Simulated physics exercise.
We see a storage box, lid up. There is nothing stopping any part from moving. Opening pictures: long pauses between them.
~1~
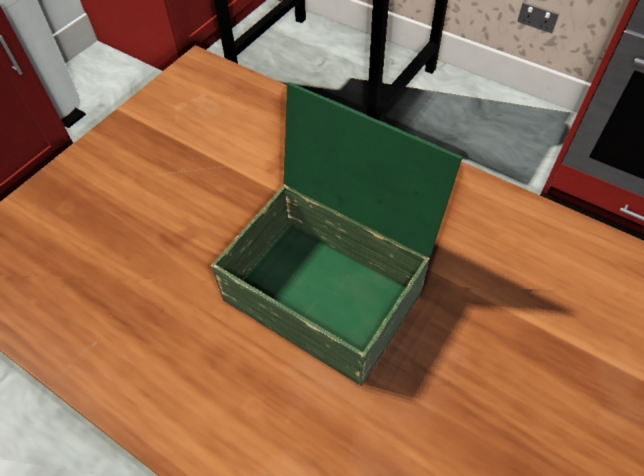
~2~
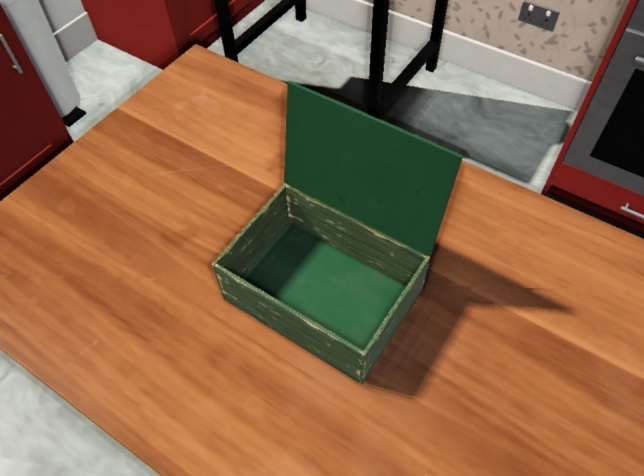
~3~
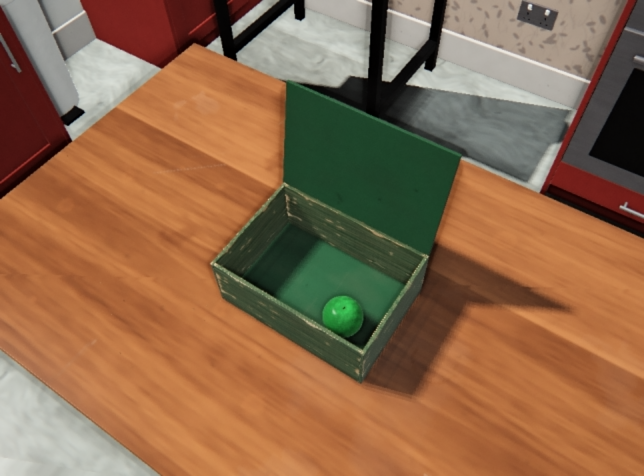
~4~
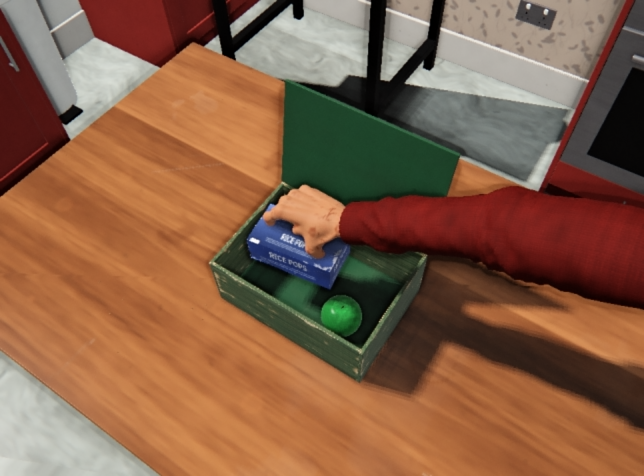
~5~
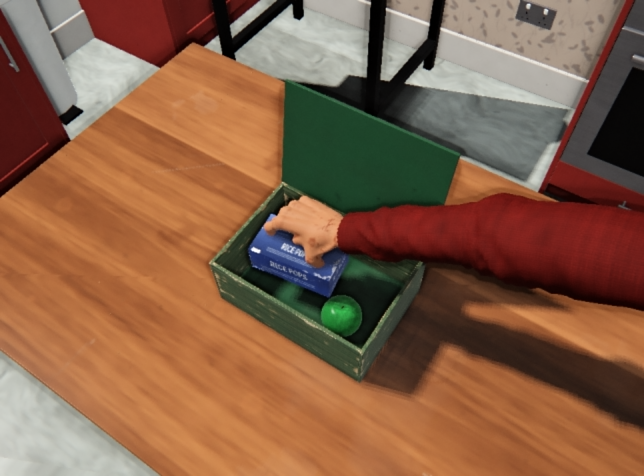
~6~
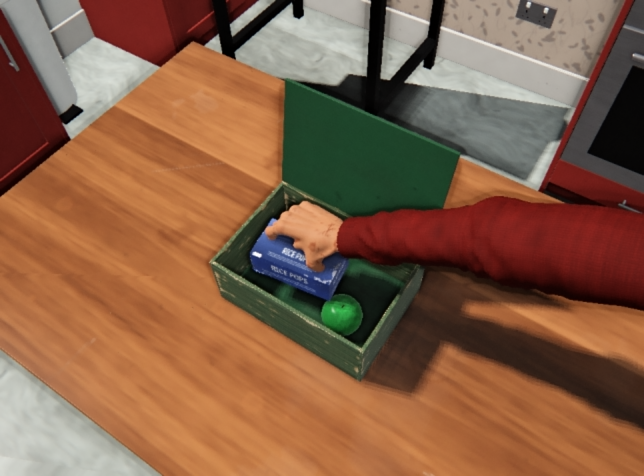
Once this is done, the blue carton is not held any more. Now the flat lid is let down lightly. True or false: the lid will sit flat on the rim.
True.
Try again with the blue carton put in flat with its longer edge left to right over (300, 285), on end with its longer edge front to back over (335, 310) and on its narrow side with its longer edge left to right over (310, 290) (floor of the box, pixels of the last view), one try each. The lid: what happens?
With the first placement it closes properly, with the second it closes properly, and with the third it closes properly.
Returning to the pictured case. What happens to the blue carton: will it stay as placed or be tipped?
After all that, it keeps its set angle.
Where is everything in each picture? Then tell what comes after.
In the first picture, the last thing is not in view yet.
In the second picture, the last thing is not in view yet.
In the third picture, the last thing is not in view yet; green apple (343, 317).
In the fourth picture, coming down; blue carton (300, 246); green apple (341, 316).
In the fifth picture, coming down; blue carton (300, 255); green apple (342, 316).
In the sixth picture, in place under the hand; blue carton (300, 259); green apple (342, 315).
Then, 0.50 s after the last picture, blue carton slid a little near (299, 292); green apple rolled about its own width.
Then, 1.50 s after the last picture, lid 66° above the rim; blue carton slid a little near (299, 292); green apple rolled a little.
Then, 1.90 s after the last picture, lid 21° above the rim; blue carton slid a little near (299, 292); green apple rolled a little.
At rest, lid shut; moved from the start, blue carton; green apple in place. Seen from the same camera at the end, blue carton near (299, 292).
